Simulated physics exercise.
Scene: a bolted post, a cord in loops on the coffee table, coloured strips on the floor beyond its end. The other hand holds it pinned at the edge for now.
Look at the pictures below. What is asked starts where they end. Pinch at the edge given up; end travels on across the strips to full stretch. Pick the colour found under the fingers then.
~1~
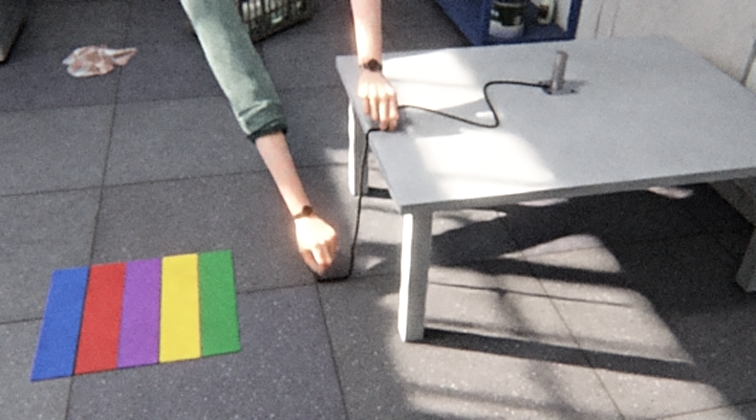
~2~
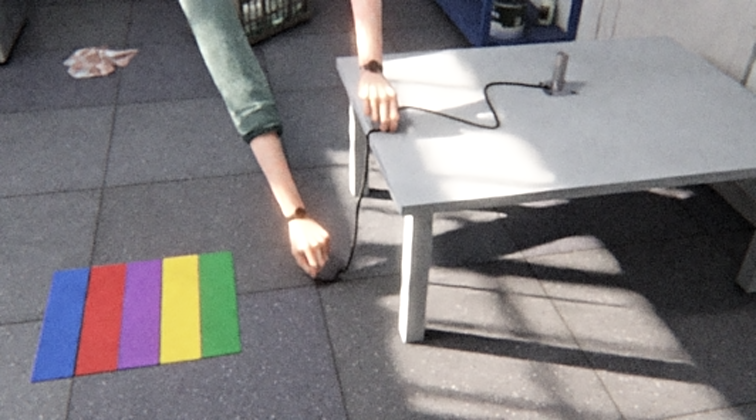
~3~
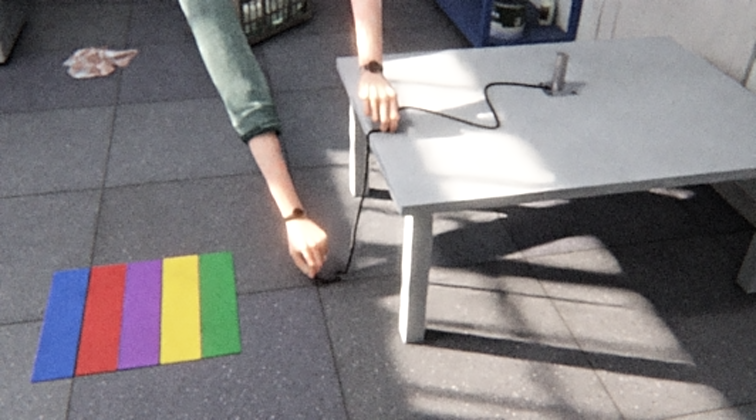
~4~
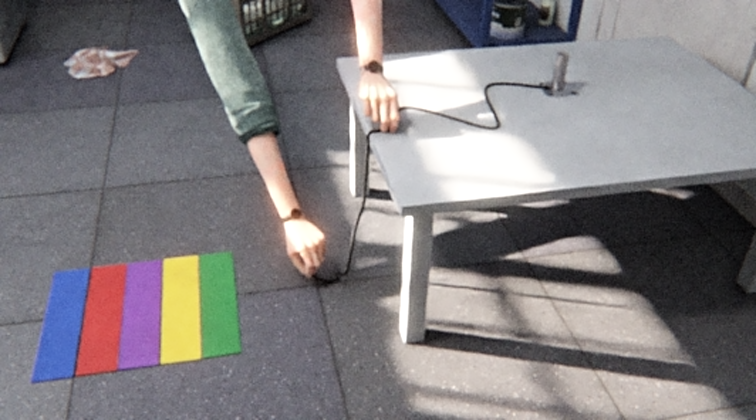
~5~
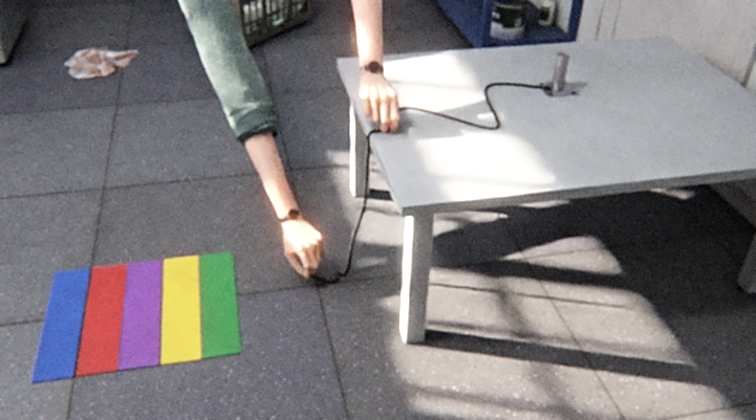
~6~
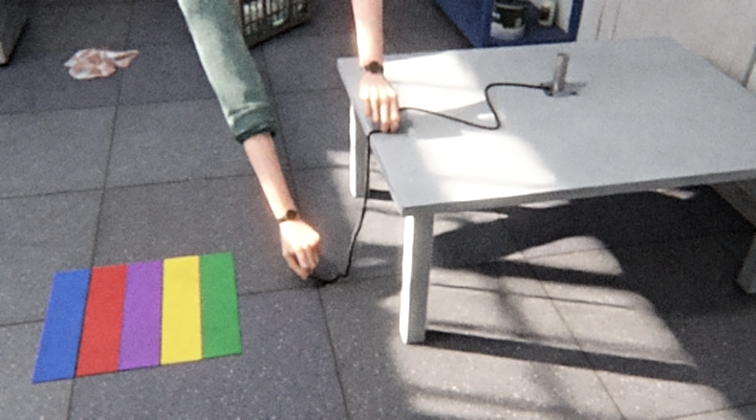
Blue is under them.
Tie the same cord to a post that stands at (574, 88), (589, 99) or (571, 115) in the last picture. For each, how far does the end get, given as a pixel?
It works out at around (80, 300), (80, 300) and (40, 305) for the three tries.
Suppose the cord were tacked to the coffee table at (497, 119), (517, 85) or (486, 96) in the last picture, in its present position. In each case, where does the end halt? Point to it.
First (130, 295), next (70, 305), last (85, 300).
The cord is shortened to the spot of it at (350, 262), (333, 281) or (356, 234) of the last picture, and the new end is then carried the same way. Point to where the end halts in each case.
Estimated positions in order: (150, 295); (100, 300); (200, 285).
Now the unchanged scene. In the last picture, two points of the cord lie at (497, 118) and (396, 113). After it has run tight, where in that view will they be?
They finish at (434, 113) and (308, 157) respectively.
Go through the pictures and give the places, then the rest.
In the first picture, end (318, 270); green (220, 333); yellow (180, 339); purple (139, 344); red (98, 350); blue (55, 356).
In the second picture, end (311, 272); cord through (509, 84) (494, 112) (444, 115) (391, 126) (363, 189) (351, 257).
In the third picture, end (309, 273).
In the fourth picture, end (307, 273); cord through (509, 84) (494, 113) (445, 116) (391, 127) (365, 189) (350, 257).
In the fifth picture, end (304, 274).
In the sixth picture, end (302, 274); cord through (509, 84) (495, 113) (445, 116) (392, 127) (366, 189) (350, 258).
Soon after, end near (139, 295); over purple.
After that, end near (87, 301); over red.
At the stop, end near (56, 305); over blue. Over blue.
